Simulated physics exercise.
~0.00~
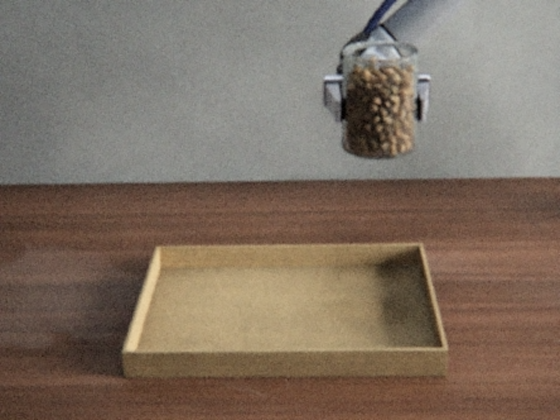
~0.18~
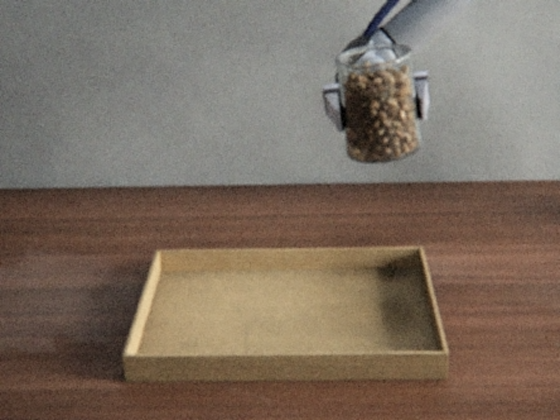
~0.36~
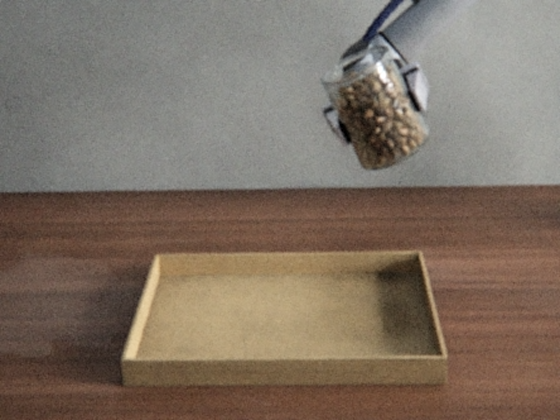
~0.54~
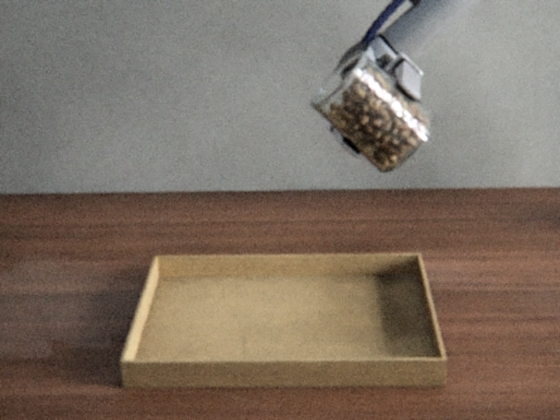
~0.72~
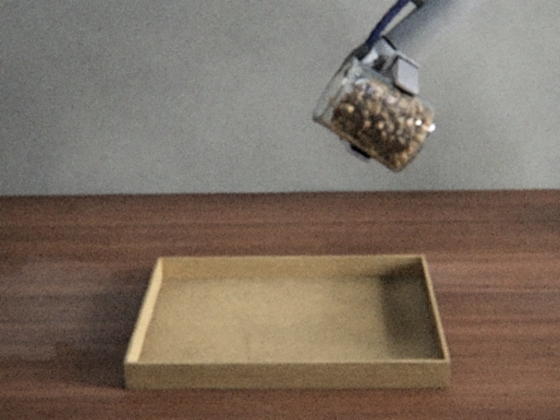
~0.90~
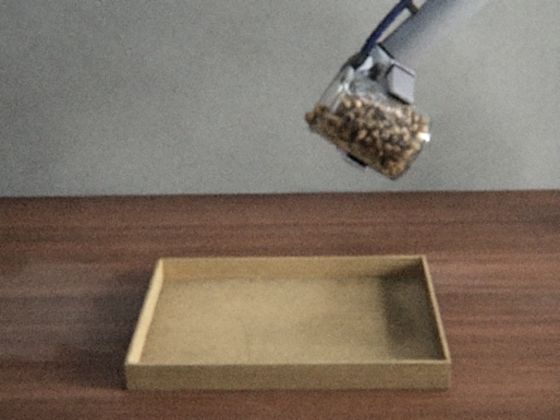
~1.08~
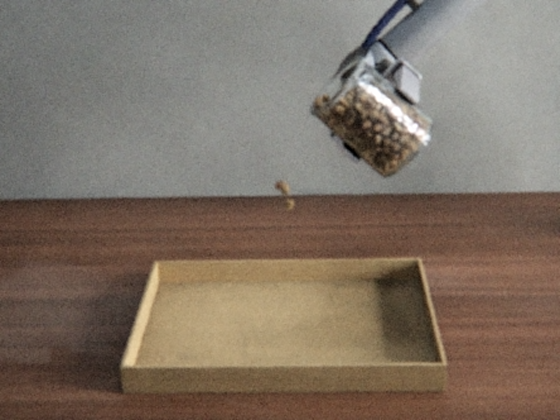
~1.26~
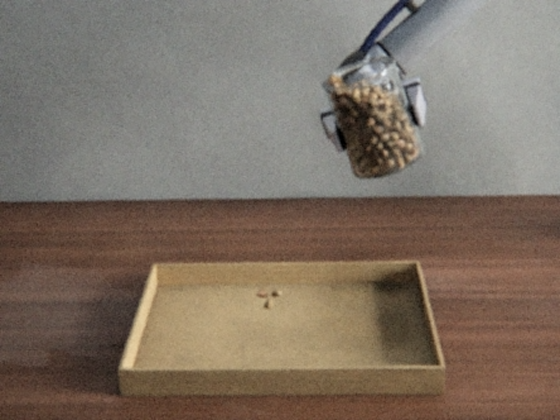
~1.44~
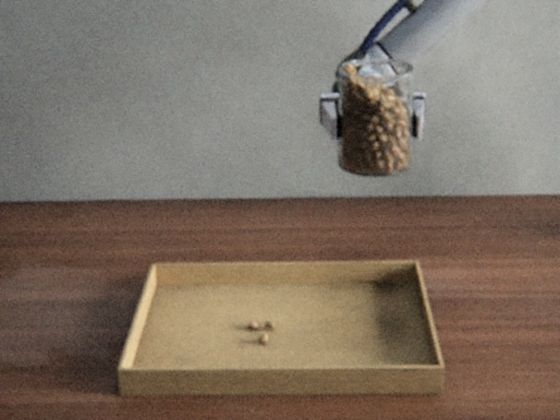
A clear cup nearly full of tan dried beans hangs from a grey robotic gripper with a blue cable, above a shallow, light-brown rectangular tray. The tray rests on a reddish-brown wooden table before a plain grey wall, viewed from the front and slightly above by a gently swaying camera. The gripper tips the cup to the left until the beans reach its rim. A few beans drop out and land toward the back of the tray. The arm turns the cup upright again, still nearly full, while three beans lie near the tray's middle.
